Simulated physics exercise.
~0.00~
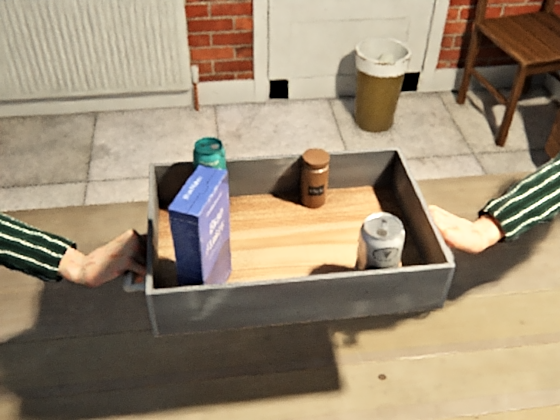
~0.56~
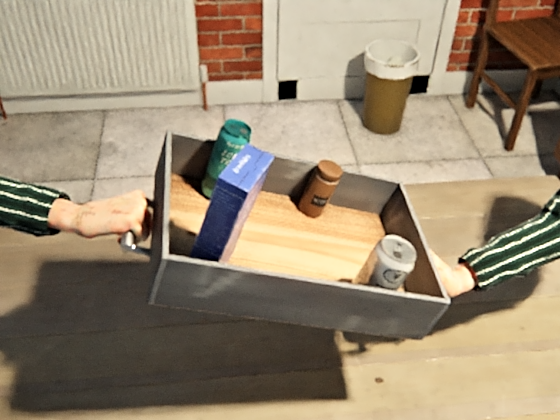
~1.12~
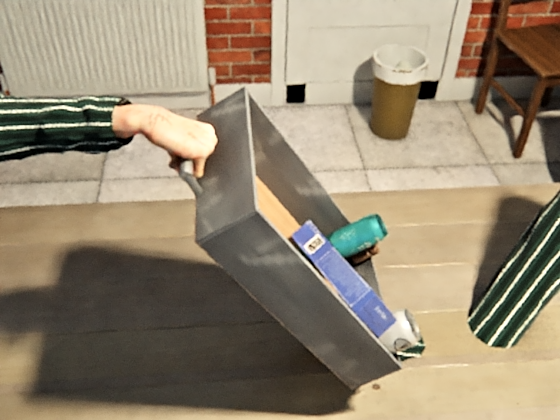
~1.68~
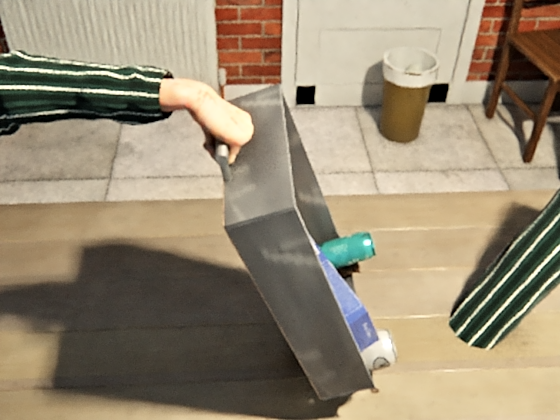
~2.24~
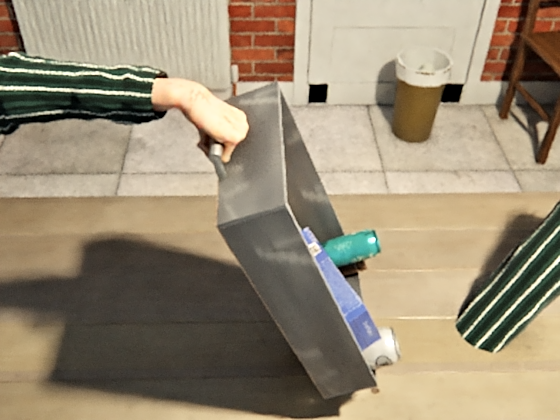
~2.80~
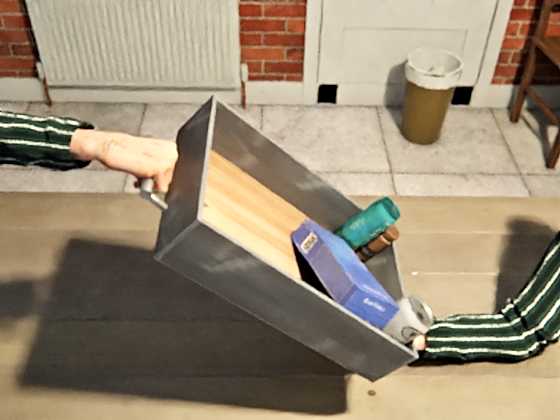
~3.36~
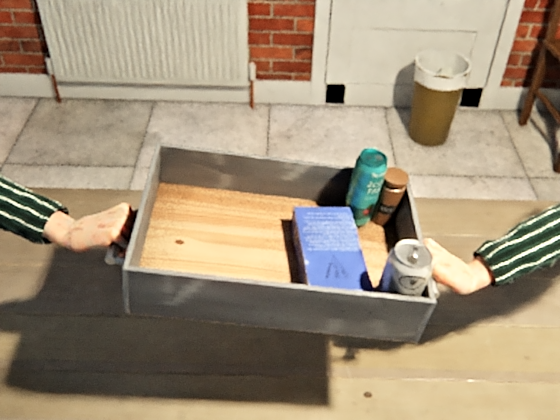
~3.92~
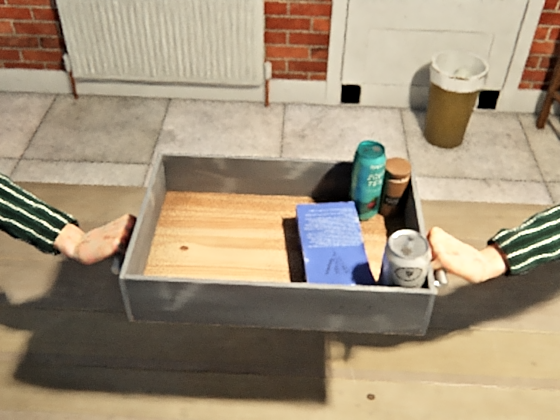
We see two hands tip a grey crate steeply down to the right, sending a blue packet, turquoise can, brown shaker and white can to that end, then level it again, leaving the packet lying flat and the other items upright inside.
